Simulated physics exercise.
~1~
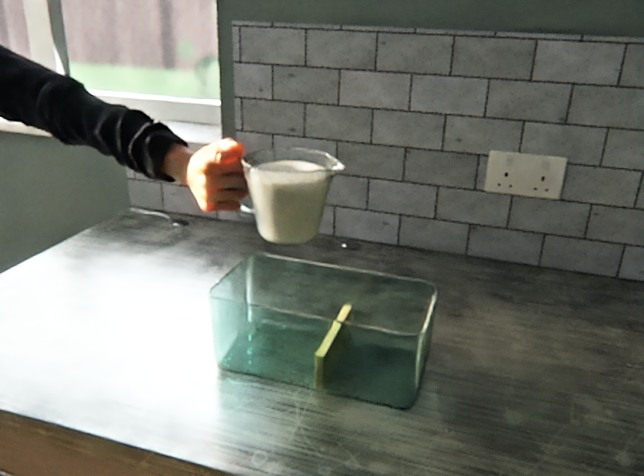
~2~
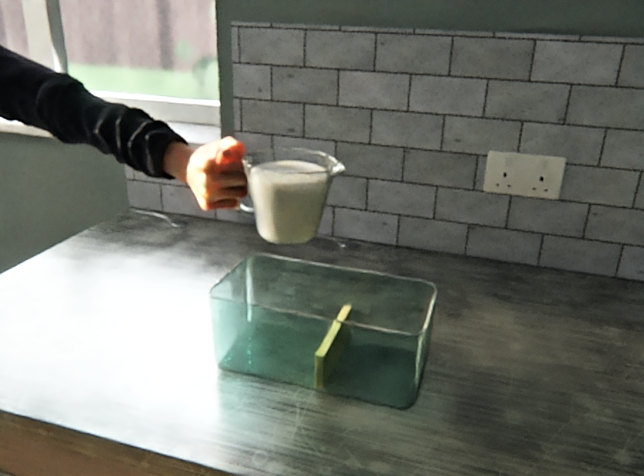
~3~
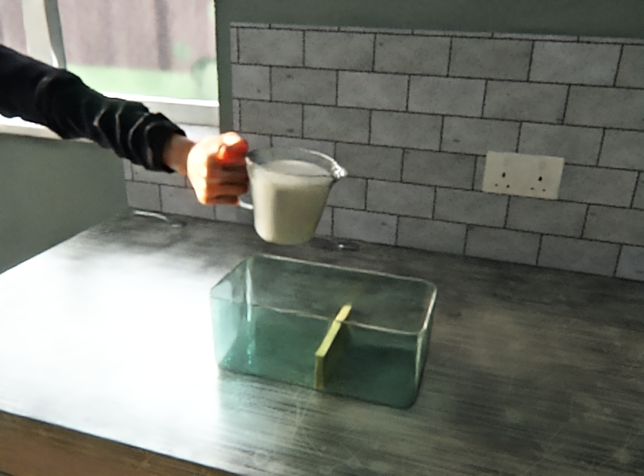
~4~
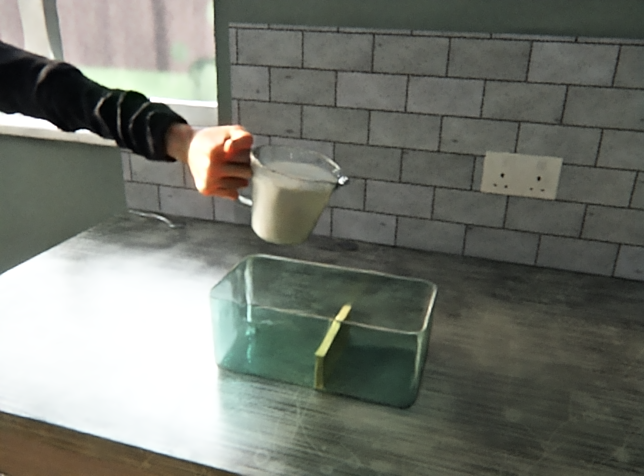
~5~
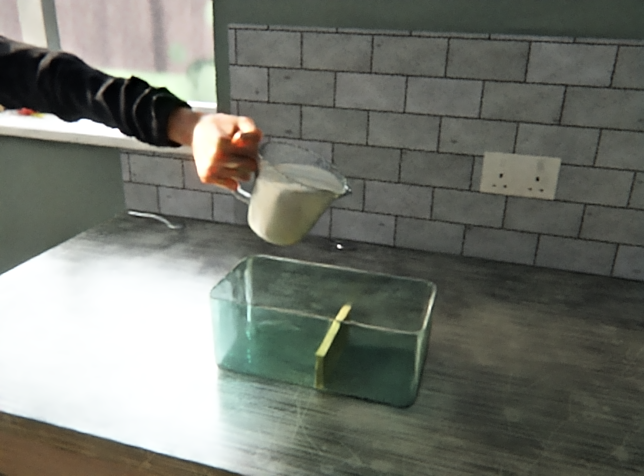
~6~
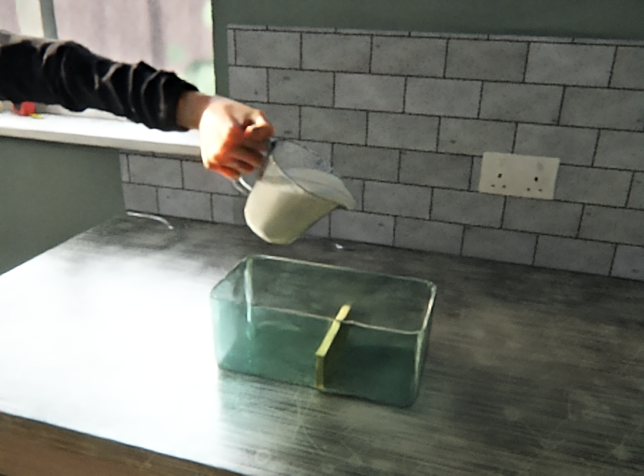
On a dark countertop, a hand tilts a jug of milk above a glass basin.
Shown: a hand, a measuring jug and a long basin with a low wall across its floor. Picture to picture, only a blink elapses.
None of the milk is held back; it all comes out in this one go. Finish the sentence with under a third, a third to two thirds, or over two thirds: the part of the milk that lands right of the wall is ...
It is over two thirds.
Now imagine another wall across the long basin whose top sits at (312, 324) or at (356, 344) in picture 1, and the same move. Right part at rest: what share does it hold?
In order, some 90 and 55 in a hundred.
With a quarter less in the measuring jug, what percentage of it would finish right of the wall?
That works out to some 90 %.
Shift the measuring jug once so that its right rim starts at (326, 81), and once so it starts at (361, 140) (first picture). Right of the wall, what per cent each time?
Close to 85 % for the first start and close to 80 % for the second.
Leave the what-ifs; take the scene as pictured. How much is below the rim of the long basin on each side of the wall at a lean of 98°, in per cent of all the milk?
Left 0 %, right 40 %.
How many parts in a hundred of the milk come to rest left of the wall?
Roughly 10 %.
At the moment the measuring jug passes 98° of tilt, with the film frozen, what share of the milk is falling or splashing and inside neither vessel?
It works out to about 25 percent.
A moment on, the measuring jug is tipped on its side and 36 per cent is still to pour, 0 is left of the wall and 38 right of it.
Next, the measuring jug is tipped right over and 2 per cent is still to pour, 5 is left of the wall and 86 right of it.
Then the measuring jug is tipped right over and 0 per cent is still to pour, 9 is left of the wall and 89 right of it.
Later the measuring jug is tipped right over and 0 per cent is still to pour, 9 is left of the wall and 89 right of it.
At rest 9 per cent lies left of the wall, 89 right of it and 2 outside.
